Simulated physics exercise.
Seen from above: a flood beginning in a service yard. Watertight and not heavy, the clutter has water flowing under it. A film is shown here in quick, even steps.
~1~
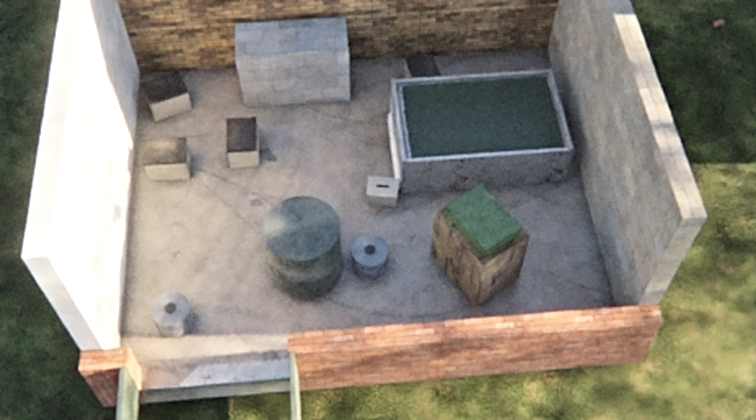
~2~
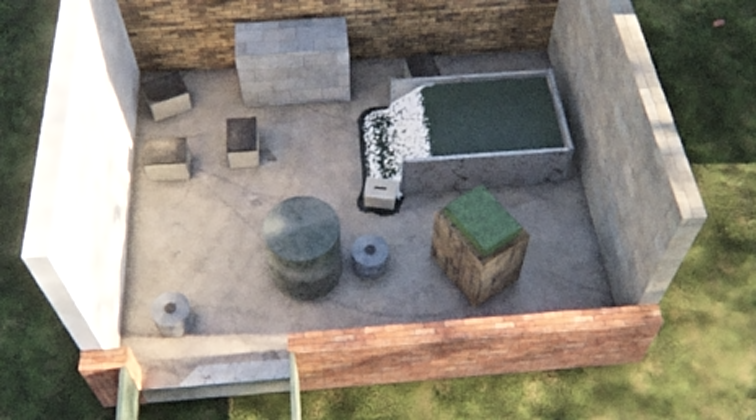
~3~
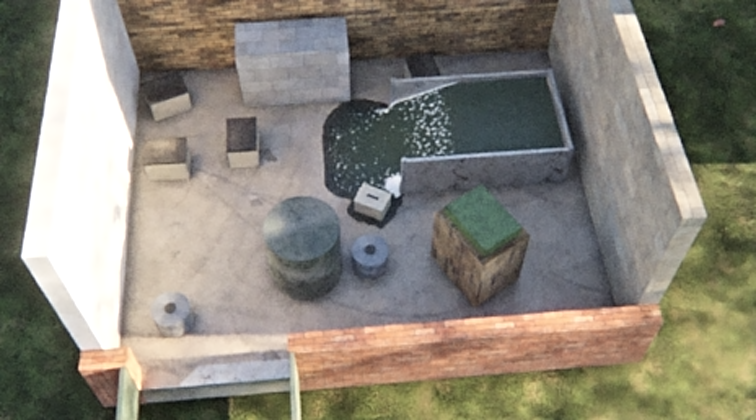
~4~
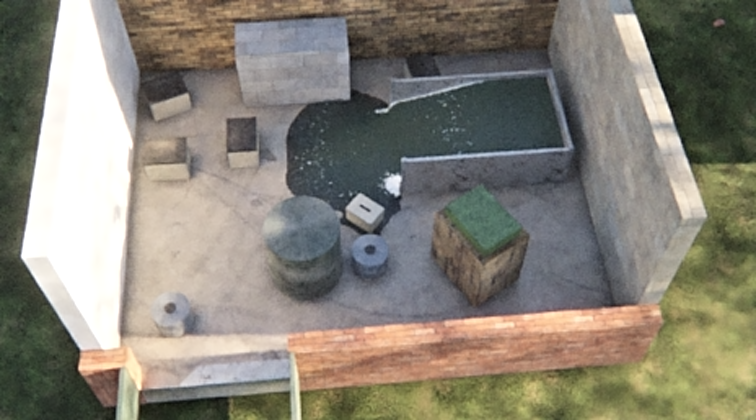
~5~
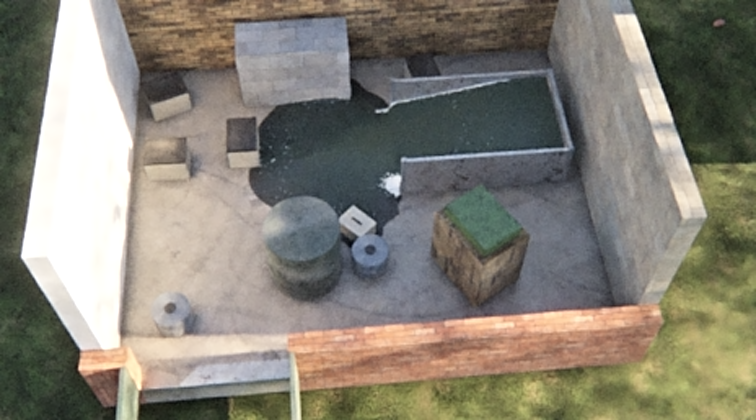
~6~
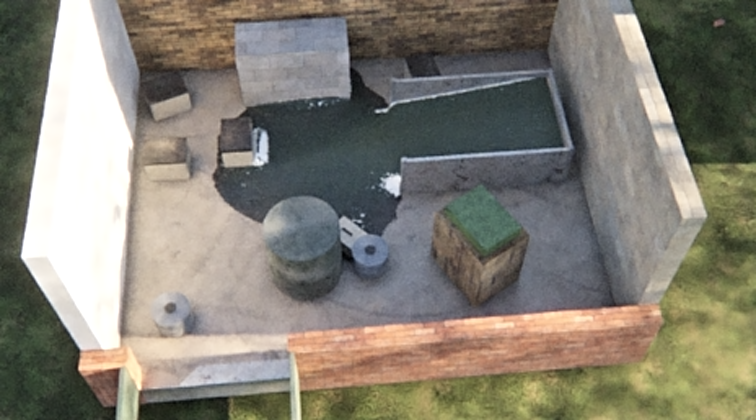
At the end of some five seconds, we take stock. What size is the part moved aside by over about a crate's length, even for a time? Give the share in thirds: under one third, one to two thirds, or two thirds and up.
Upper band.
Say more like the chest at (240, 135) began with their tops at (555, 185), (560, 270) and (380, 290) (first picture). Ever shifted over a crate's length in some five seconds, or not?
Okay, in order the twins go nowhere much, nowhere much, nowhere much.
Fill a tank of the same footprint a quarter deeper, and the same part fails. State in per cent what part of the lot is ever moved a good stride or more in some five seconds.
Roughly 90 in a hundred.
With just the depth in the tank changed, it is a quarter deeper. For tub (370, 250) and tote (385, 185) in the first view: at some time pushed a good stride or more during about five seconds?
So the first came up short, and the second made it that far.
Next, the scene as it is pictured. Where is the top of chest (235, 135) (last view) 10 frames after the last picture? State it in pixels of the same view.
Approximately at pixel (148, 122).
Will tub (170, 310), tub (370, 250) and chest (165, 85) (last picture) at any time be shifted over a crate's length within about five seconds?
Working through them in turn, I get shoved clear, never that far off, then shoved clear.
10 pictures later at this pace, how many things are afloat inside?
Tally: 4.
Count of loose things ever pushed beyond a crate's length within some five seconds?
5.
A moment on, 2 of 7 are well off their spots; 0 afloat.
Next, 2 of 7 are well off their spots; 4 afloat.
Later, 5 of 7 are well off their spots; 4 afloat.
In the end, 5 of 7 are well off their spots, and 5 have been at some point; 4 afloat.
